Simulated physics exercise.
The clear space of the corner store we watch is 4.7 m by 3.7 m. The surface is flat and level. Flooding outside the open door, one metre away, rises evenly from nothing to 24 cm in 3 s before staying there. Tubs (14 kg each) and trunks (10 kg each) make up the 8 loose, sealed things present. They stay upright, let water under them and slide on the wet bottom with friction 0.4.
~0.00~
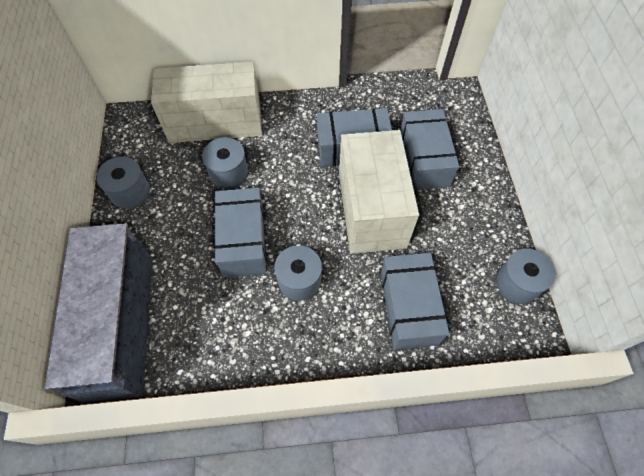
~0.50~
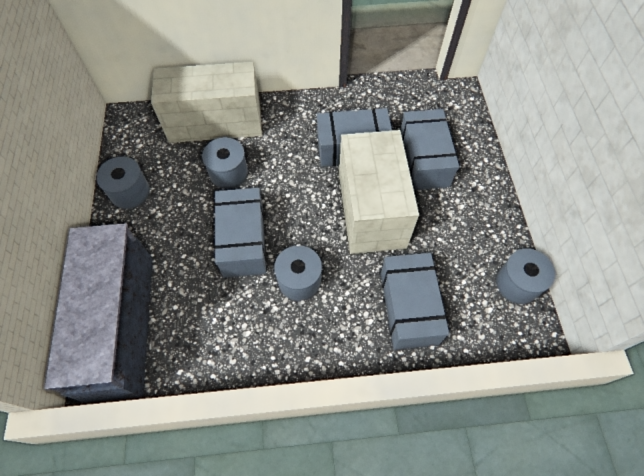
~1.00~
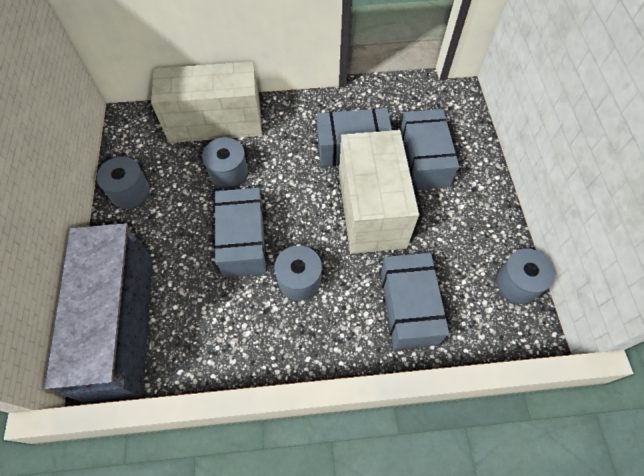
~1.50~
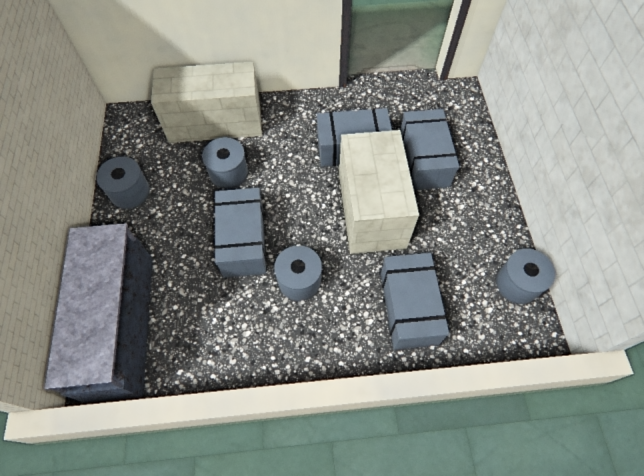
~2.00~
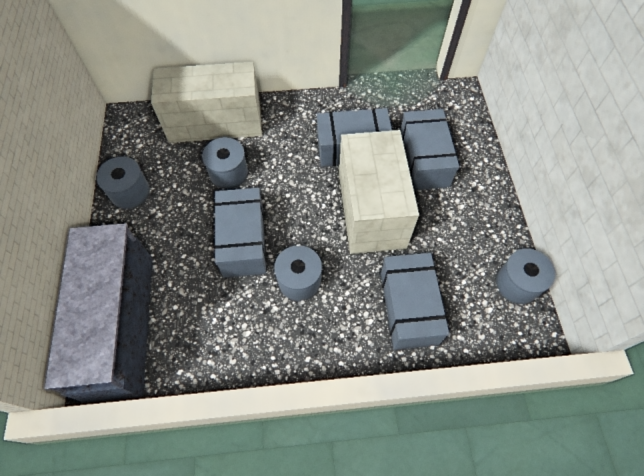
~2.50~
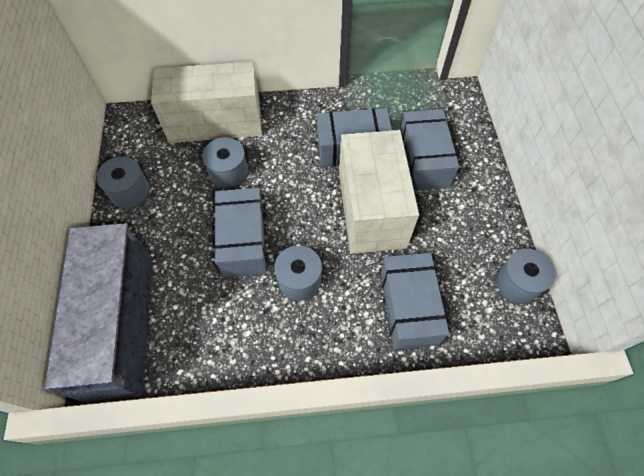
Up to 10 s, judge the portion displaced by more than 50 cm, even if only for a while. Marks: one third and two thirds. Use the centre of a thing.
It falls in the high range.
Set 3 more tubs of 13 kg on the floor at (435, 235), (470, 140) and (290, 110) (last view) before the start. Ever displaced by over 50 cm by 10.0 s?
Taking them in order, the first is beyond that distance, the second is beyond that distance and the third is within that distance.
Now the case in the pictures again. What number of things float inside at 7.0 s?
Total: 4.
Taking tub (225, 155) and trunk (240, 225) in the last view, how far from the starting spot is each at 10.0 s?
Respectively 50 and 50 cm.
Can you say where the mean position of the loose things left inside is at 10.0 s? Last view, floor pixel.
Close to (224, 219).
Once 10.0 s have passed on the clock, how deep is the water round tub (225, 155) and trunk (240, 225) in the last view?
Depths: Near 9 cm, then near 11 cm.
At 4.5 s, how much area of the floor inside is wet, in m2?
I'd put it close to 8.0 m2.
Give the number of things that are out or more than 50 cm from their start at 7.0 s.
By my tally, 5.
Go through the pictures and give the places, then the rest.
A trunk at (431, 139) rests on the ground; a tub at (531, 270) rests on the ground; water covers 0.0 m2; 0 of 8 have shifted, in the first picture.
A trunk at (431, 139) rests on the ground; a tub at (531, 270) rests on the ground; 0.0 m2 under water; 0 of 8 have shifted, in the second picture.
A trunk at (431, 139), on the bottom; a tub at (531, 270) rests on the ground; 0.0 m2 under water; 0 of 8 have shifted, in the third picture.
A trunk at (431, 139) rests on the ground; a tub at (531, 270), on the bottom; water covers 0.0 m2; 0 of 8 have shifted, in the fourth picture.
A trunk at (431, 139) rests on the ground; a tub at (531, 270) rests on the ground; water covers 0.3 m2; 0 of 8 have shifted, in the fifth picture.
A trunk at (431, 139) rests on the ground; a tub at (531, 270) rests on the ground; 1.0 m2 under water; 0 of 8 have shifted, in the sixth picture.
After 3.5 s 1 of 8 are over 50 cm from their spots; 0 afloat.
After 4.5 s 2 of 8 are over 50 cm from their spots; 2 afloat.
After 7.0 s 5 of 8 are over 50 cm from their spots; 4 afloat.
After 10.0 s 6 of 8 are over 50 cm from their spots, and 7 have been at some point; 8 afloat.
